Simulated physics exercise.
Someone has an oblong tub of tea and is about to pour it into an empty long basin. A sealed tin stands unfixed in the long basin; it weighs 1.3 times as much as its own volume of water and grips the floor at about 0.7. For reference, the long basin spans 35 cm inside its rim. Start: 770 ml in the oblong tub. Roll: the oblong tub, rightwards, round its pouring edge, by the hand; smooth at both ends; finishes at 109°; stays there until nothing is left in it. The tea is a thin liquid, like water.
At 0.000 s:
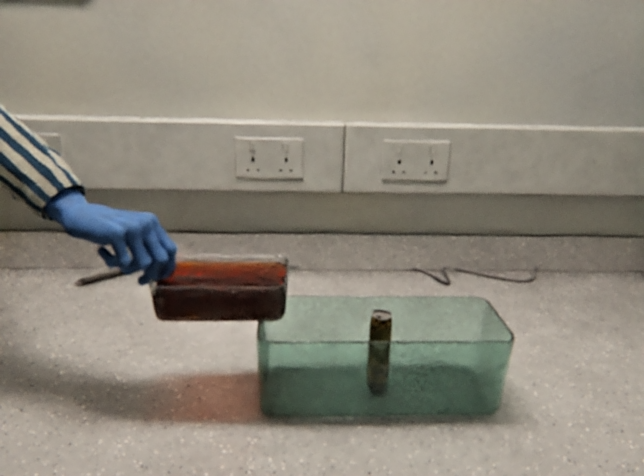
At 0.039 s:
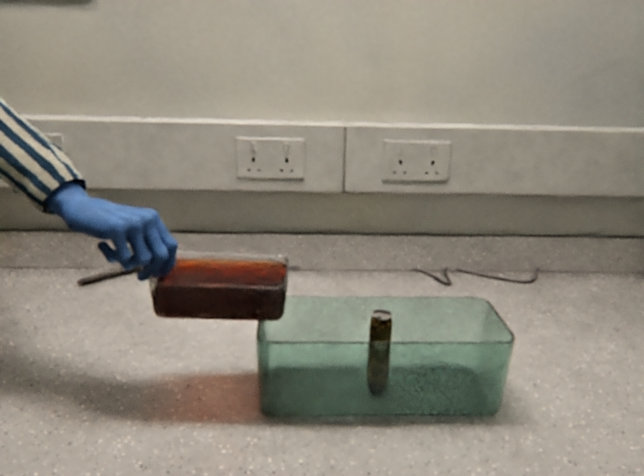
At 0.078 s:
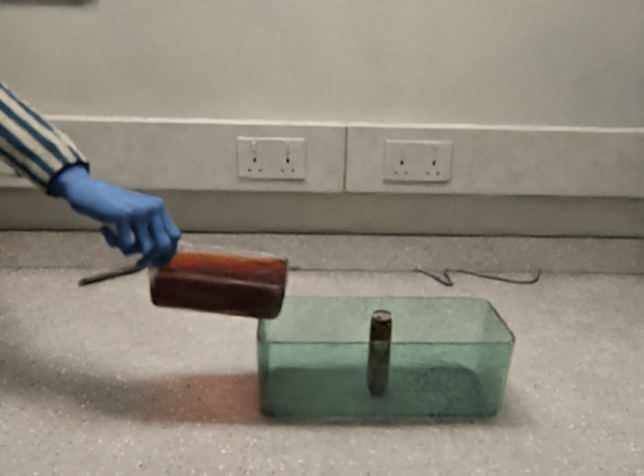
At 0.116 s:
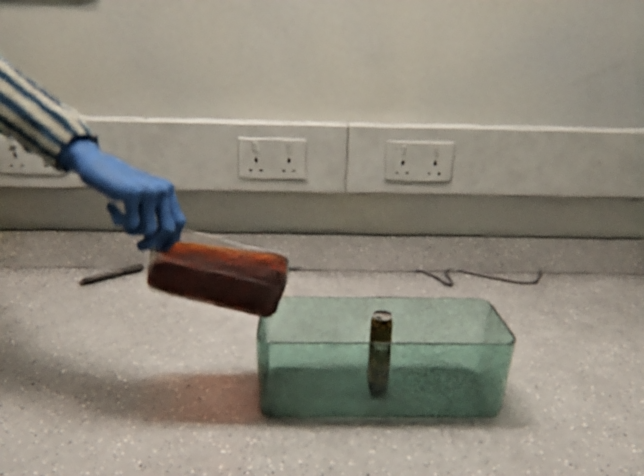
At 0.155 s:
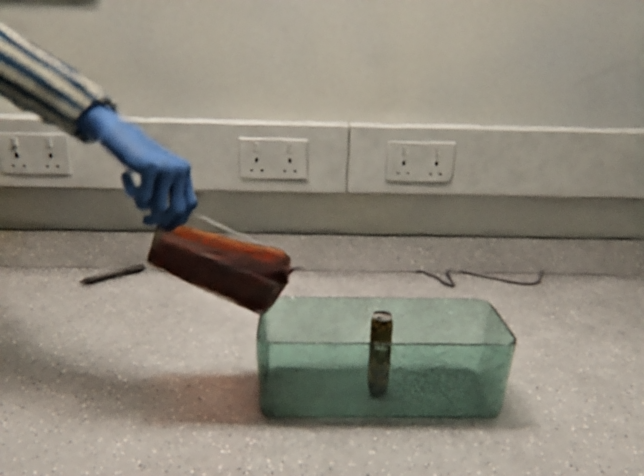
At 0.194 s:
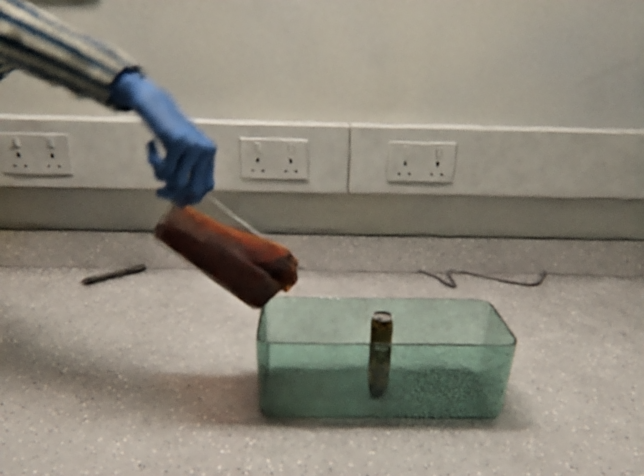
On a speckled grey laboratory counter, seen from the front by a still camera, plain wall sockets line the pale panel behind. A blue-gloved hand in a striped sleeve holds an oblong tub of reddish-brown liquid at left, beside a long, greenish, see-through basin with a dark upright cylinder at its middle. The hand rises and moves right, gradually tilting the tub steeply down toward the basin.
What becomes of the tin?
I reckon it can't hold on.
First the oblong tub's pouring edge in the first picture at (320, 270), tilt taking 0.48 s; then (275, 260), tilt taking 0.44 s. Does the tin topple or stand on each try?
In the first try it remains standing; in the second it comes down.
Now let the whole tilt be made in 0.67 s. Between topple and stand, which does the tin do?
Well, the tin simply tips.
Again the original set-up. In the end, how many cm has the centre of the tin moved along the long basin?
Net tin displacement: Roughly 10.0 cm.
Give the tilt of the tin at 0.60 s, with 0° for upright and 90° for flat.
It leans about 5° from upright.
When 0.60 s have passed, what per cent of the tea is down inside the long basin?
Around 88 parts in a hundred.
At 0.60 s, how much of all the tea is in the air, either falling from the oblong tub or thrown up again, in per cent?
5 in a hundred, give or take.
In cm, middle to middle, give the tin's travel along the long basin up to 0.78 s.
I'd put it at around 5 centimetres.
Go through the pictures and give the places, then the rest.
In the first frame, tilt 0°; pouring edge (287, 272); surface from (161, 274) to (286, 275); the long basin's rim runs from (260, 319) to (500, 319); the tin's top is at (381, 318).
In the second frame, tilt 2°; pouring edge (287, 272); surface from (161, 272) to (285, 273).
In the third frame, tilt 7°; pouring edge (287, 272); surface from (160, 264) to (286, 270).
In the fourth frame, tilt 15°; pouring edge (287, 272); surface from (160, 252) to (287, 267); 1 per cent is over the edge.
In the fifth frame, tilt 26°; pouring edge (286, 273); surface from (163, 234) to (271, 258); 5 per cent is over the edge.
In the sixth frame, tilt 38°; pouring edge (286, 273); surface from (167, 213) to (261, 248); 9 per cent is over the edge.
By 0.43 s the tilt is 106° and 14 per cent is still to pour; the tin stands where it began.
By 0.60 s the tilt is 109° and 1 per cent is still to pour; the tin leans 4°.
By 0.78 s the tilt is 109° and 0 per cent is still to pour; the tin leans 25°.
By 0.98 s the tilt is 109° and 0 per cent is still to pour; the tin lies on its side.
At rest the tin lies on its side.
